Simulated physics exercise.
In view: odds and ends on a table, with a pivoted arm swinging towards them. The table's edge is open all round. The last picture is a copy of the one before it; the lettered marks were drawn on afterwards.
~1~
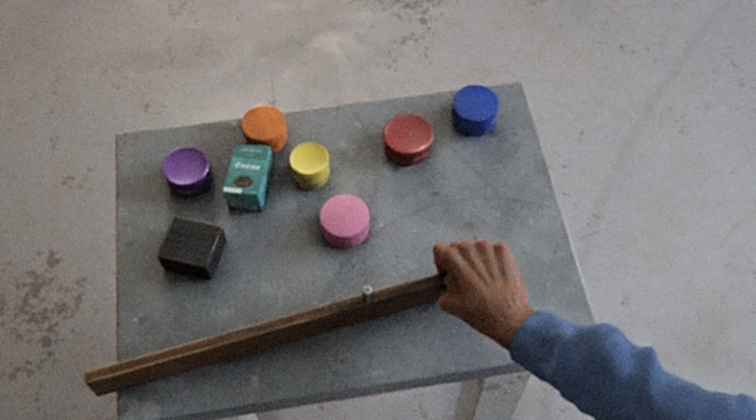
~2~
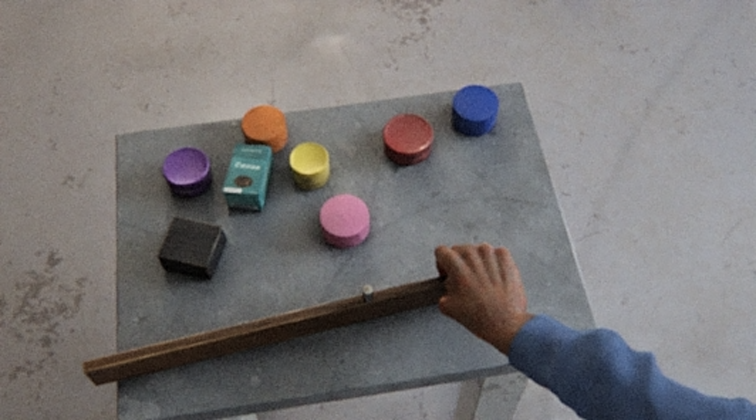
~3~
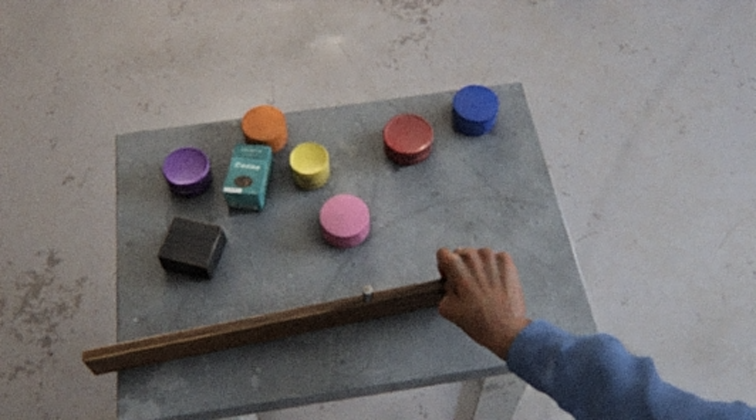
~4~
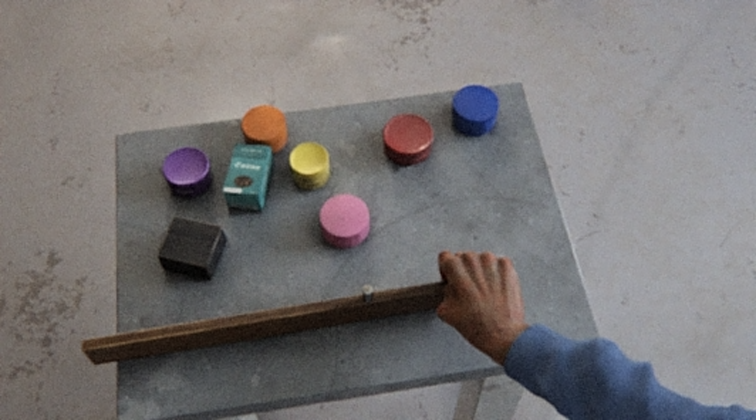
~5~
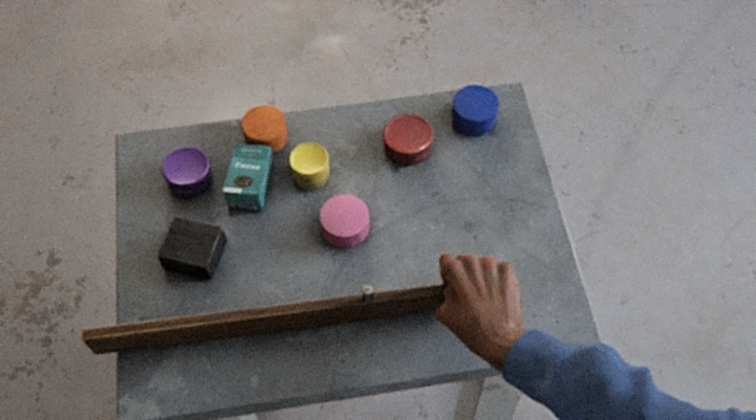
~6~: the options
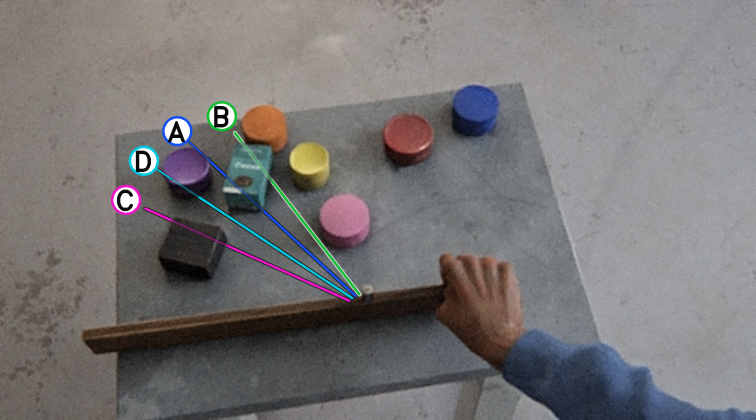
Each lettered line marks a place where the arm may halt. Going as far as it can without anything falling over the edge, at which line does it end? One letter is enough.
As far as mark D.
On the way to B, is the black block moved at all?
By then, yes.
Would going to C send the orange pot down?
By then, no.
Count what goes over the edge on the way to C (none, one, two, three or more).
By then, none.
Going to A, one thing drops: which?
The orange pot goes over.
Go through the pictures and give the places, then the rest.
The first picture shows blue pot (475, 111); purple tub (188, 172); arm (224, 339).
The second picture shows arm (223, 333); pink tin (345, 222).
The third picture shows arm (222, 327); red tub (408, 140).
The fourth picture shows arm (222, 322); black block (193, 248).
The fifth picture shows arm (222, 317); purple tub (188, 172); turquoise box (249, 176); pink tin (345, 222).
On the marked copy, A at (275, 221); B at (294, 209); C at (244, 253); D at (258, 236).
Following D. Soon after the start, arm (225, 280); orange pot (265, 130); blue pot (475, 111).
Later, arm (240, 245); black block (214, 217); orange pot (265, 130).
In the end, arm (255, 224); orange pot (275, 111); purple tub (195, 165); nothing has fallen.
As for the rest, A drops the orange pot; B drops the orange pot; C is safe but short.
